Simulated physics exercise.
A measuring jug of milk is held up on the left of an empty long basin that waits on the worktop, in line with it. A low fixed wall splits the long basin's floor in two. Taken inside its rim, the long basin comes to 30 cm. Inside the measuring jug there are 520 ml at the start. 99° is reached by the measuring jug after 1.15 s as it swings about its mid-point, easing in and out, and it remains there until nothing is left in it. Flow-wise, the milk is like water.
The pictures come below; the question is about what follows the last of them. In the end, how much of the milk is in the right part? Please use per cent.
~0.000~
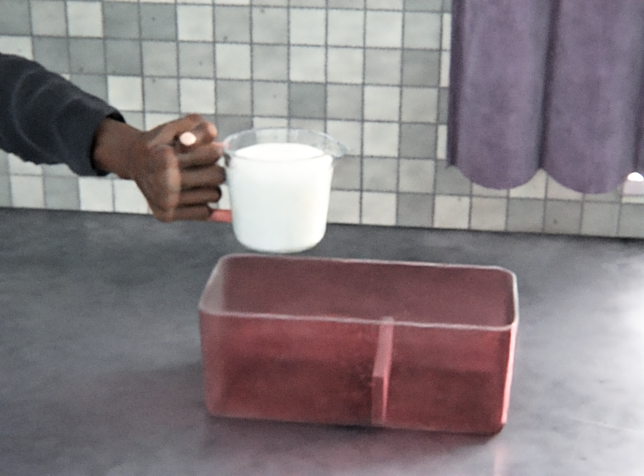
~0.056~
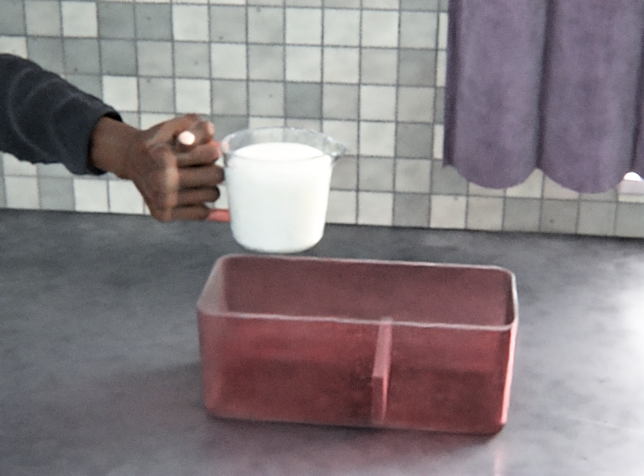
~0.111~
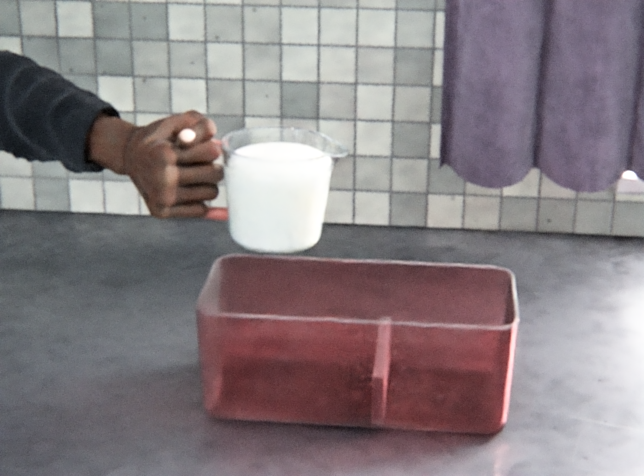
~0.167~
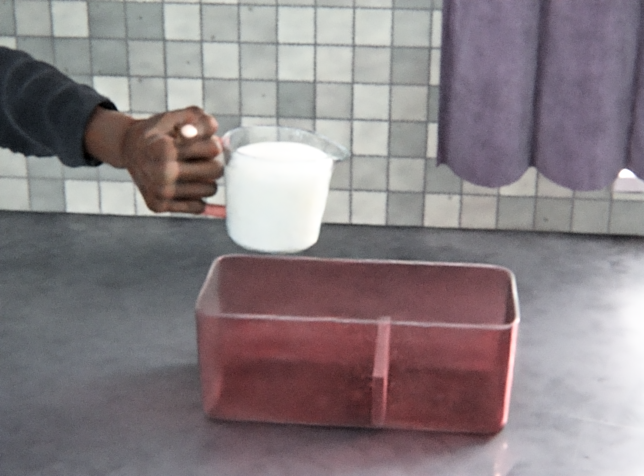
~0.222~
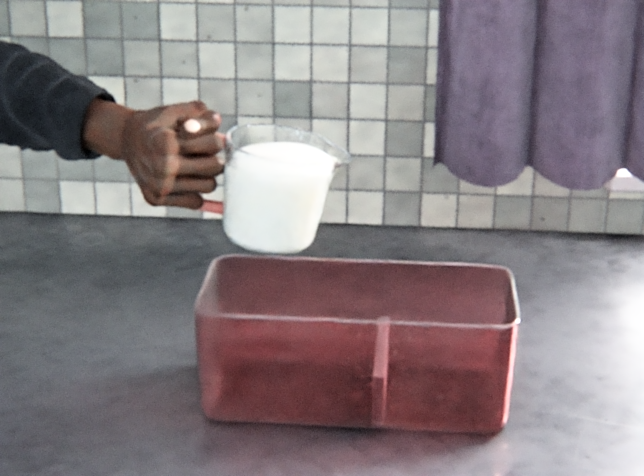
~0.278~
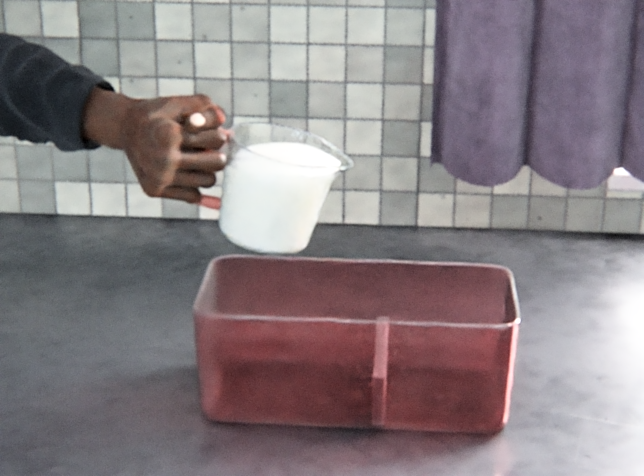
Roughly 69 percent is in the right part.
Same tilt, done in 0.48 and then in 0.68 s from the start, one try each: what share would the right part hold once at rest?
About 55 %, then about 60 %.
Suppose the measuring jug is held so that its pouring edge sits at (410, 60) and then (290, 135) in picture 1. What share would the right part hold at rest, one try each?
Try 1: 70 %; try 2: 0 %.
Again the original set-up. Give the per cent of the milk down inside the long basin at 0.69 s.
I reckon close to 12 percent of it.
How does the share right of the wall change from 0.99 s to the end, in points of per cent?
Looks like it went upward, around 8 per cent.
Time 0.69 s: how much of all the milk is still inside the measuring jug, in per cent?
70 %.
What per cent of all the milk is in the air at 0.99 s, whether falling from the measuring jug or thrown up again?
Close to 10 per cent.
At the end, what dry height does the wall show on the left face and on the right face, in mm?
Left 46 mm, right 30 mm.
By 0.69 s the tilt is 65° and 70 per cent is still to pour, 0 is left of the wall and 12 right of it.
By 0.99 s the tilt is 94° and 19 per cent is still to pour, 10 is left of the wall and 62 right of it.
By 1.31 s the tilt is 99° and 1 per cent is still to pour, 28 is left of the wall and 69 right of it.
By 1.65 s the tilt is 99° and 0 per cent is still to pour, 30 is left of the wall and 69 right of it.
At rest 30 per cent lies left of the wall, 69 right of it and 0 outside.
